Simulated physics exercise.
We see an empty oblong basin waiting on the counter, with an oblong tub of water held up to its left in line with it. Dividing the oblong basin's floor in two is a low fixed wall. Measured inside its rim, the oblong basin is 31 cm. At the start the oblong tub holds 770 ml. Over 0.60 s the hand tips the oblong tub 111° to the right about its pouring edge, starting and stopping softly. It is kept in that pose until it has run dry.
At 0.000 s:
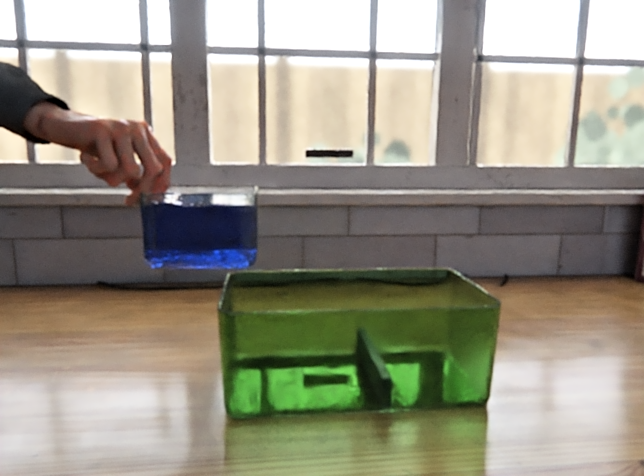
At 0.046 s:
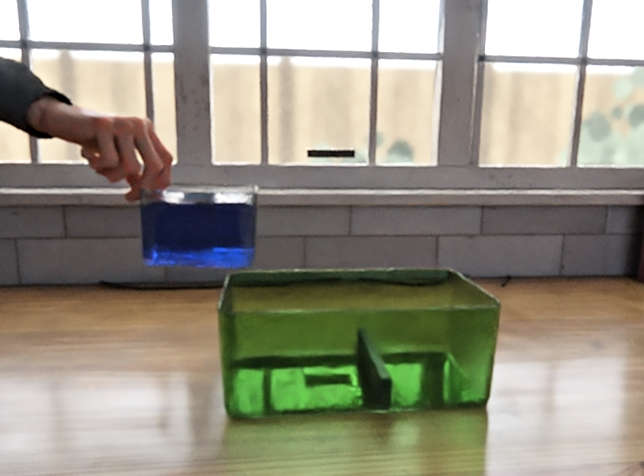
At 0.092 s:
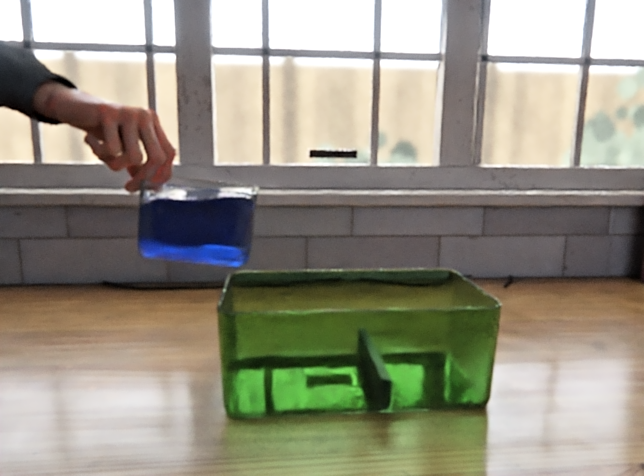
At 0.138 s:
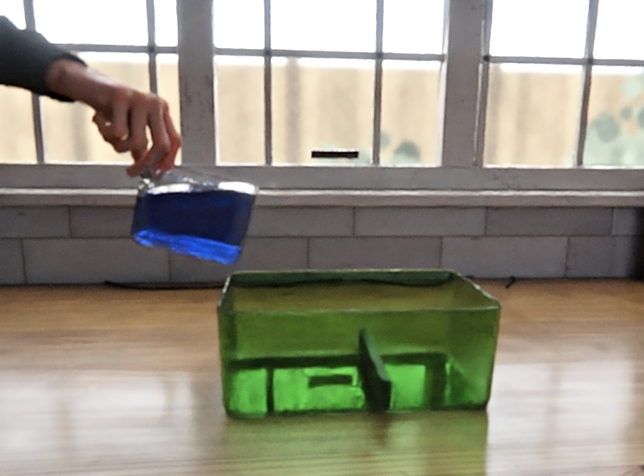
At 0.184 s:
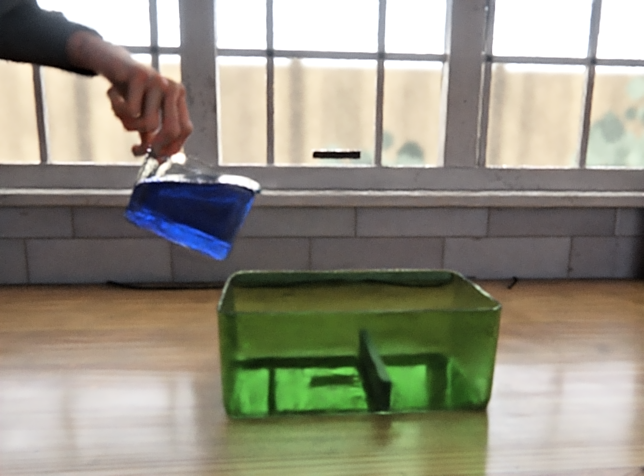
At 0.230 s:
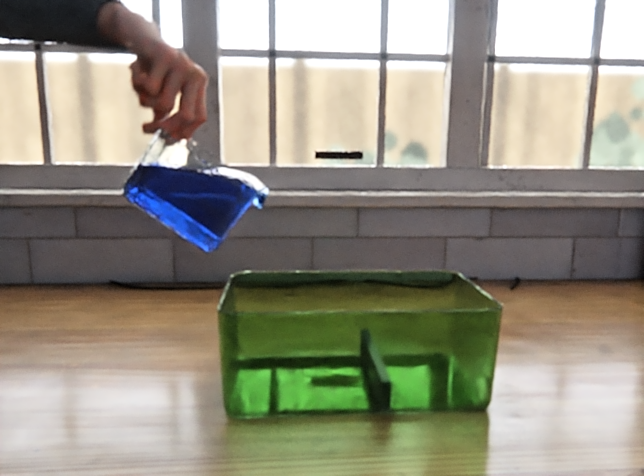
On a wooden counter, a hand tips a tub of blue water rightward above a green basin.
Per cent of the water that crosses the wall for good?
22 per cent.
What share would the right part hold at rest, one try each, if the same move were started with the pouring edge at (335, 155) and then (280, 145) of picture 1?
Try 1: 60 %; try 2: 55 %.
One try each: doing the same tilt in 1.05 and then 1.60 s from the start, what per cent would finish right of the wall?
In order, 15 and 5 per cent.
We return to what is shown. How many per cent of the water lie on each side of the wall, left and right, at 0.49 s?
I'd say some 14 in a hundred on the left and 0 on the right.
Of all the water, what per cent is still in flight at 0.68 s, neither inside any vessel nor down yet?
Something like 12 per cent is in the air then.
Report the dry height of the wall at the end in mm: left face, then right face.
Measured: Left around 16 mm, right around 28 mm.
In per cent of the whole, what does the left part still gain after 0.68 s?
I'd put it at some 12 percent.
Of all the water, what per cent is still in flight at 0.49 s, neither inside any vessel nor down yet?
I'd say close to 50 per cent.
Then, 0.49 s in, the tilt is 102° and 37 per cent is still to pour, 13 is left of the wall and 0 right of it.
Then, 0.68 s in, the tilt is 111° and 3 per cent is still to pour, 62 is left of the wall and 22 right of it.
Then, 0.88 s in, the tilt is 111° and 0 per cent is still to pour, 74 is left of the wall and 19 right of it.
Then, 1.10 s in, the tilt is 111° and 0 per cent is still to pour, 76 is left of the wall and 20 right of it.
Finally, 75 per cent lies left of the wall, 22 right of it and 3 outside.
